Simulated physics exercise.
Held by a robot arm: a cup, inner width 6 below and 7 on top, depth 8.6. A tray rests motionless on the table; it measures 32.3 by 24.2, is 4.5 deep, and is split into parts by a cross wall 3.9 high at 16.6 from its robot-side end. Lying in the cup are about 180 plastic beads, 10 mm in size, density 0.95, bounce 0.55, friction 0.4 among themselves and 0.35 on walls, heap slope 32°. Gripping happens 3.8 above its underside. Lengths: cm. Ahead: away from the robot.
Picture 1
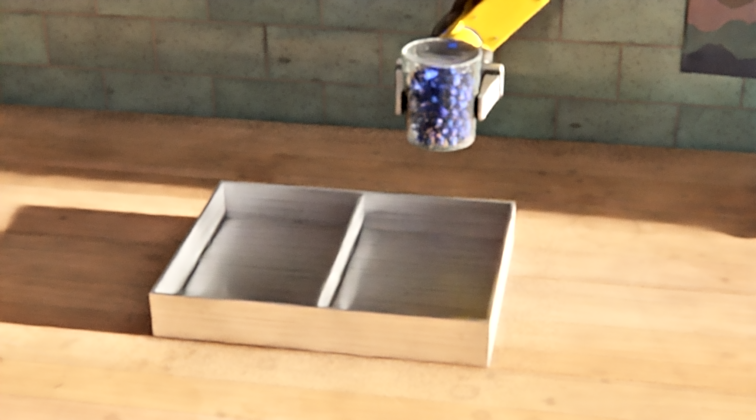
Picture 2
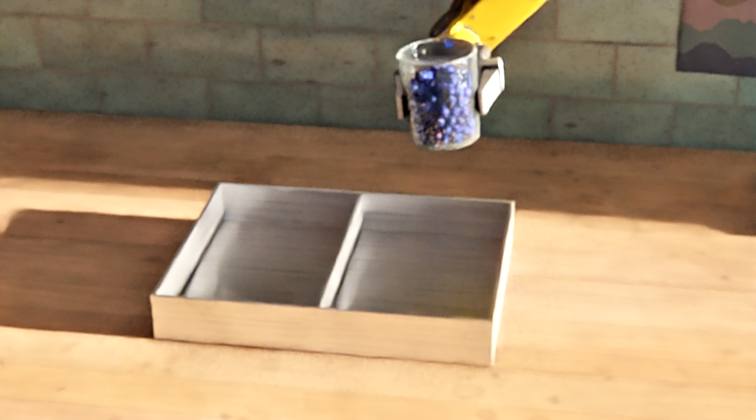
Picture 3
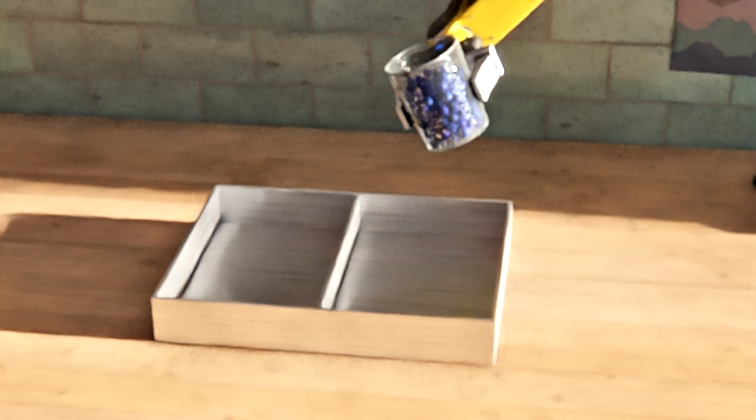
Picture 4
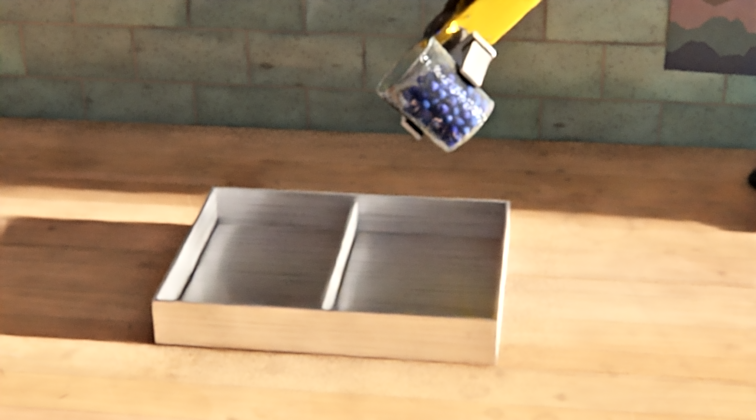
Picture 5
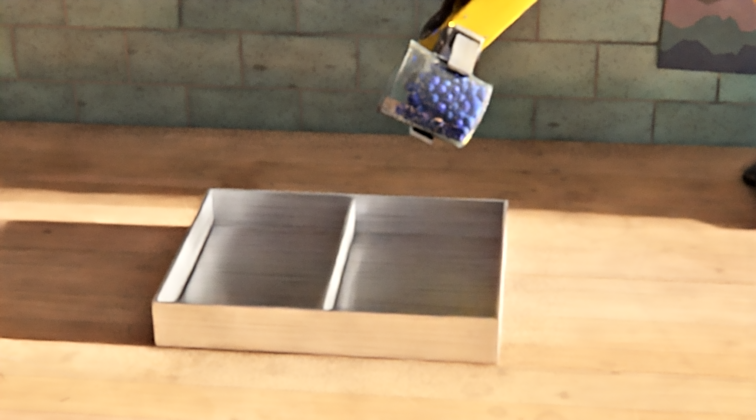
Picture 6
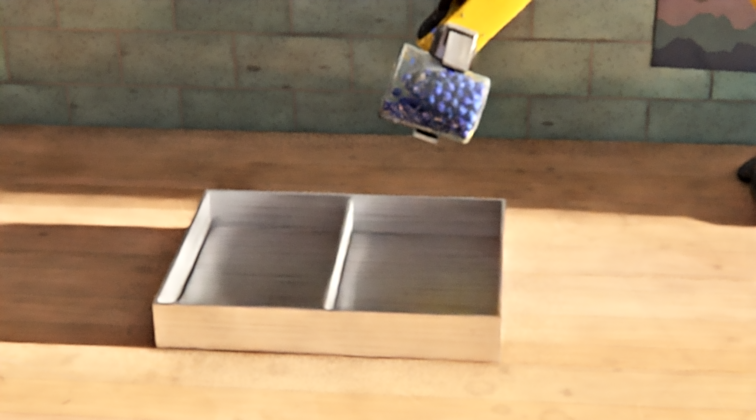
A clear cup of blue beads, gripped by a yellow robot arm at the upper right, hangs above a wooden table before a greenish brick wall, seen from slightly above. Below it sits a motionless pale tray divided into two compartments, with shadow across the table's left side. The arm tilts the cup steeply leftward and the beads shift inside, while the view drifts slightly.
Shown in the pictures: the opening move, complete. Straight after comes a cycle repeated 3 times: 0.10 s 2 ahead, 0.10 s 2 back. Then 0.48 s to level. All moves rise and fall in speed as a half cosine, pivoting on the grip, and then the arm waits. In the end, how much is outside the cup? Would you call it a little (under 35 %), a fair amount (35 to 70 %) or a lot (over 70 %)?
I would call it a little, under 35 %.
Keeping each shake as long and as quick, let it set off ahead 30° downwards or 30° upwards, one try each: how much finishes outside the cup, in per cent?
Result: Approx. 10 % and 30 %, one try each.
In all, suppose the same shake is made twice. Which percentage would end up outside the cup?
Roughly 15 in a hundred.
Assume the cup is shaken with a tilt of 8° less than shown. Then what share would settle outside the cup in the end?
Then something close to 10 in a hundred.
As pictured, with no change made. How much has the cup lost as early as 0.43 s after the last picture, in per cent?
Roughly 10 per cent by then.
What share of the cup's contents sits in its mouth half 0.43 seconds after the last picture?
Mouth half share: Roughly 45 %.
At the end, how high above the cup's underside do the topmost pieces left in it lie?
I'd say close to 6.5 cm.
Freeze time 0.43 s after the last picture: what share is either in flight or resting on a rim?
That comes to about 7 per cent, more or less.
Then, 0.43 s on, tilted 70° forward, highest piece 22 above the table; 161 in the cup, 5 in the robot-side part, 3 in the far-side part, 13 in flight or on a rim.
Then, 0.86 s on, tilted 30° forward, highest piece 25 above the table; 140 in the cup, 24 in the robot-side part, 15 in the far-side part, 3 in flight or on a rim.
Then, 1.28 s on, level, highest piece 24 above the table; 140 in the cup, 24 in the robot-side part, 18 in the far-side part.
Then, 2.33 s on, level, highest piece 24 above the table; 140 in the cup, 24 in the robot-side part, 18 in the far-side part.
In the end, 140 in the cup, 24 in the robot-side part, 18 in the far-side part. That is 23 % outside the cup.
